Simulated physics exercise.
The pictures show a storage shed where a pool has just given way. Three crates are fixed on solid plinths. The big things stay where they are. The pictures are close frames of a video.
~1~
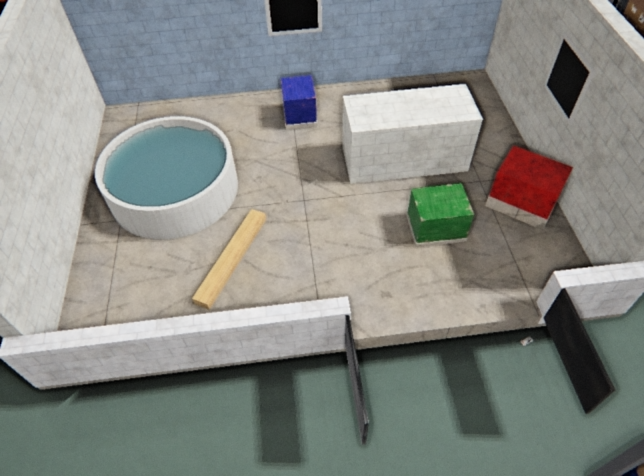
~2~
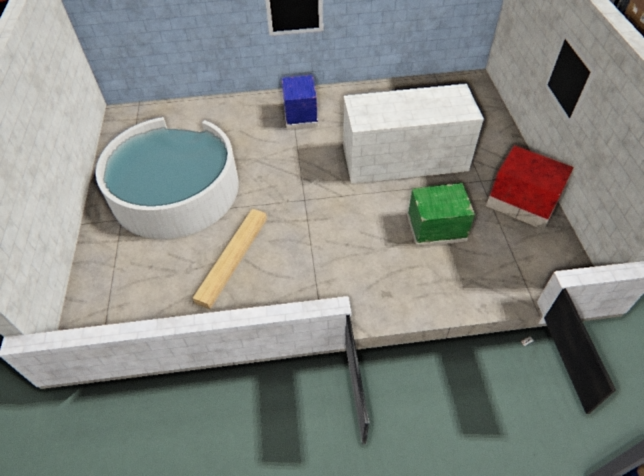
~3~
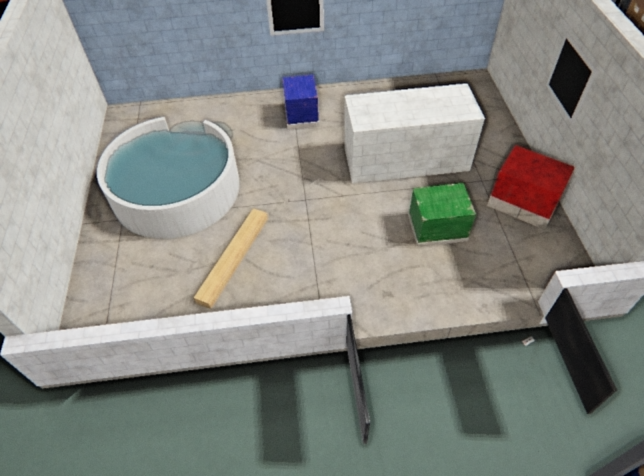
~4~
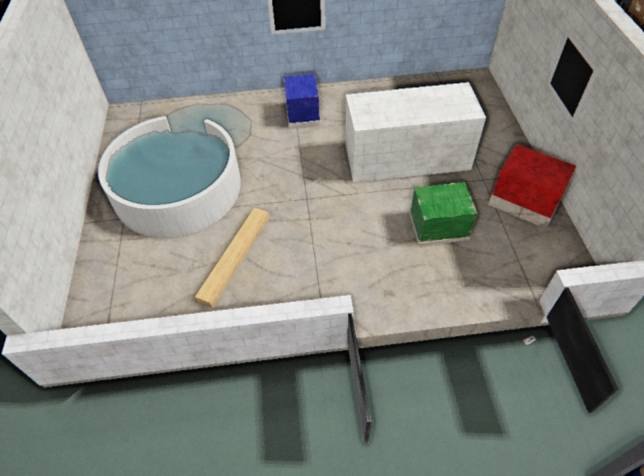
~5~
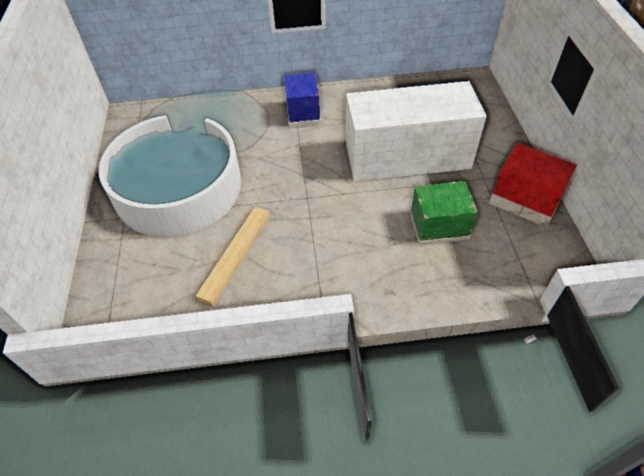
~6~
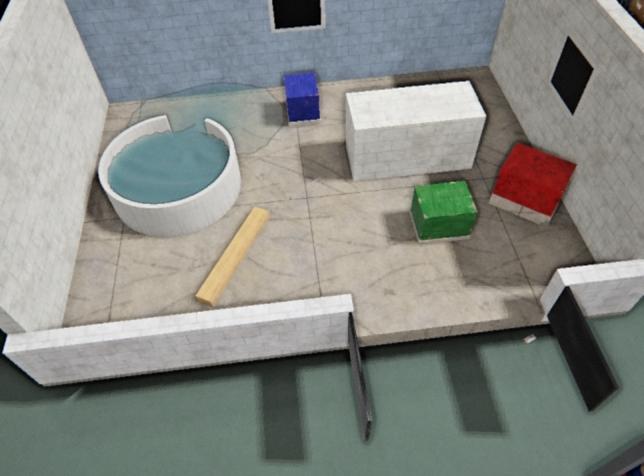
Water pouring from a gap in the far side of a round white pool, spreading across the tiled floor toward the blue wall.
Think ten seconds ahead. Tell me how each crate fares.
One by one: The red crate stays dry; the blue crate gets wet; the green crate stays dry.
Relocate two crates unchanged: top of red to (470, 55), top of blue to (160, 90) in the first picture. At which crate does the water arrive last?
I say the crate marked green.
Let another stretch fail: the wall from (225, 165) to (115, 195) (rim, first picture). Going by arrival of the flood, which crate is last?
Last comes the blue-painted one.
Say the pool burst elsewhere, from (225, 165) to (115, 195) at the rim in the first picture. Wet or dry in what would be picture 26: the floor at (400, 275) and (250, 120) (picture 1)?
As listed: Wet, clear.
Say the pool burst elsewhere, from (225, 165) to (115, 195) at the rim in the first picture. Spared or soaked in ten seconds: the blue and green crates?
Blue is safe, green is soaked.
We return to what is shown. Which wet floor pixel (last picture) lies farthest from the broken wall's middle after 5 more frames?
Around (352, 82).
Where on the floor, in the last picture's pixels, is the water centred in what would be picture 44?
Roughly at (255, 156).
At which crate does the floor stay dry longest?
Last comes the green one.
A moment on, water covers 15 % of the floor; the red crate not reached, the blue crate water round its plinth, the green crate not reached.
Next, water covers 20 % of the floor; the red crate not reached, the blue crate water round its plinth, the green crate not reached.
Then, water covers 40 % of the floor; the red crate not reached, the blue crate water round its plinth, the green crate not reached.
Later, water covers 60 % of the floor; the red crate water round its plinth, the blue crate water round its plinth, the green crate water round its plinth.
In the end, water covers 90 % of the floor; the red crate stayed above the water, the blue crate was topped, the green crate stayed above the water.
